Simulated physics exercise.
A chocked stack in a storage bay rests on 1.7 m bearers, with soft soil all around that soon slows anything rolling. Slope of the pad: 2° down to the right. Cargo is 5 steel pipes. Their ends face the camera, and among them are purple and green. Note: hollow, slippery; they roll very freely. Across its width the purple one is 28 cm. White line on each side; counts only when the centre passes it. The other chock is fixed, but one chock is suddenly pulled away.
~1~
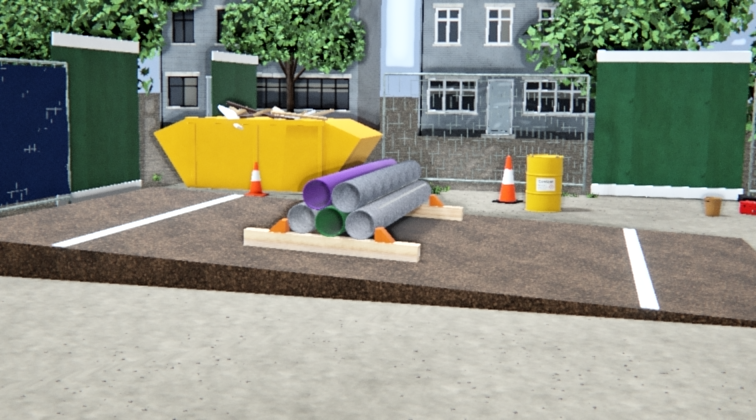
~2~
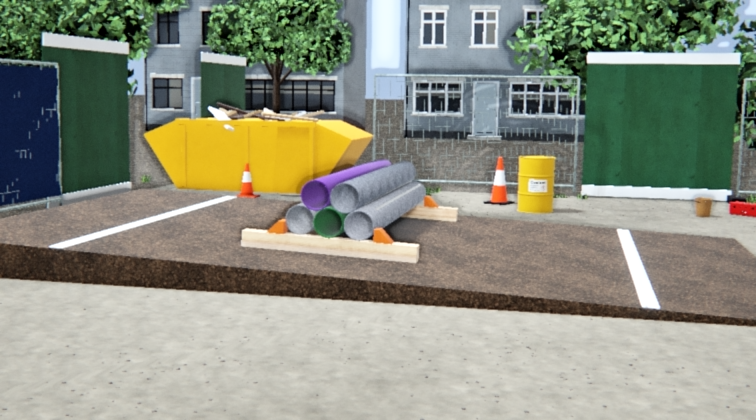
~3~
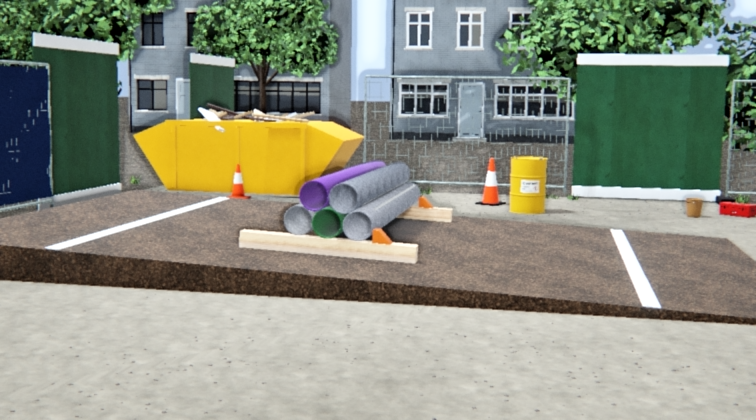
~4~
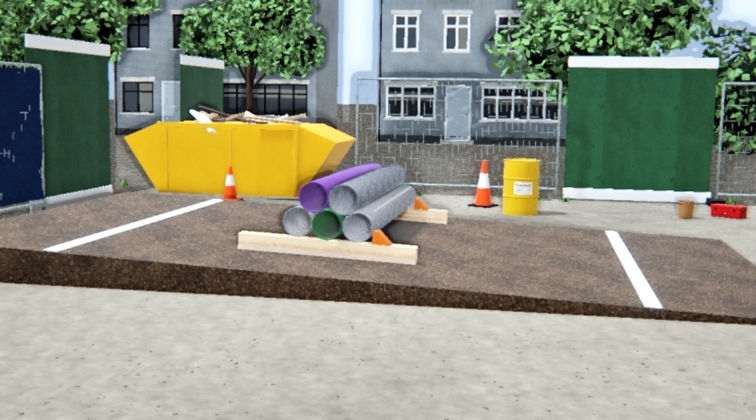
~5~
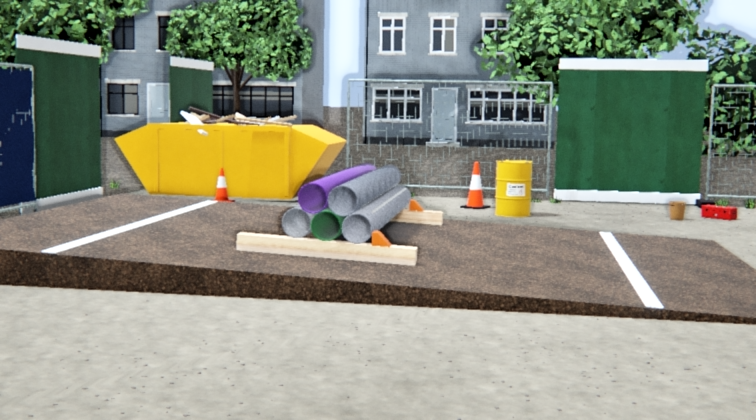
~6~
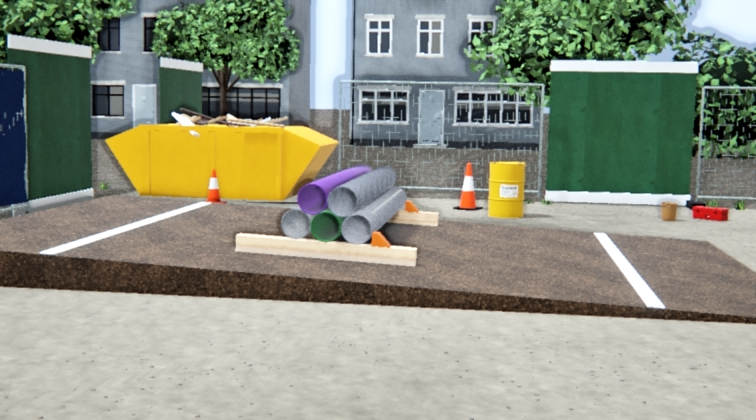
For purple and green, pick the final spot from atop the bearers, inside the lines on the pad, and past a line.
Purple pipe: Atop the bearers. Green: Atop the bearers.
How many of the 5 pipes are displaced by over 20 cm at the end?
Counted: 0.
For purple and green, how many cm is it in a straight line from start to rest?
The purple one shifts some 0 and the green one roughly 0.
Another 0.3 s on from the last picture, purple is up on others, 70 cm from the bearers' left end; green is on the bearers, 85 cm from the bearers' right end; 0 over a line so far.
In the end (0.7 s after the last picture), purple is up on others, 70 cm from the bearers' left end; green is on the bearers, 85 cm from the bearers' right end; 0 over a line so far.
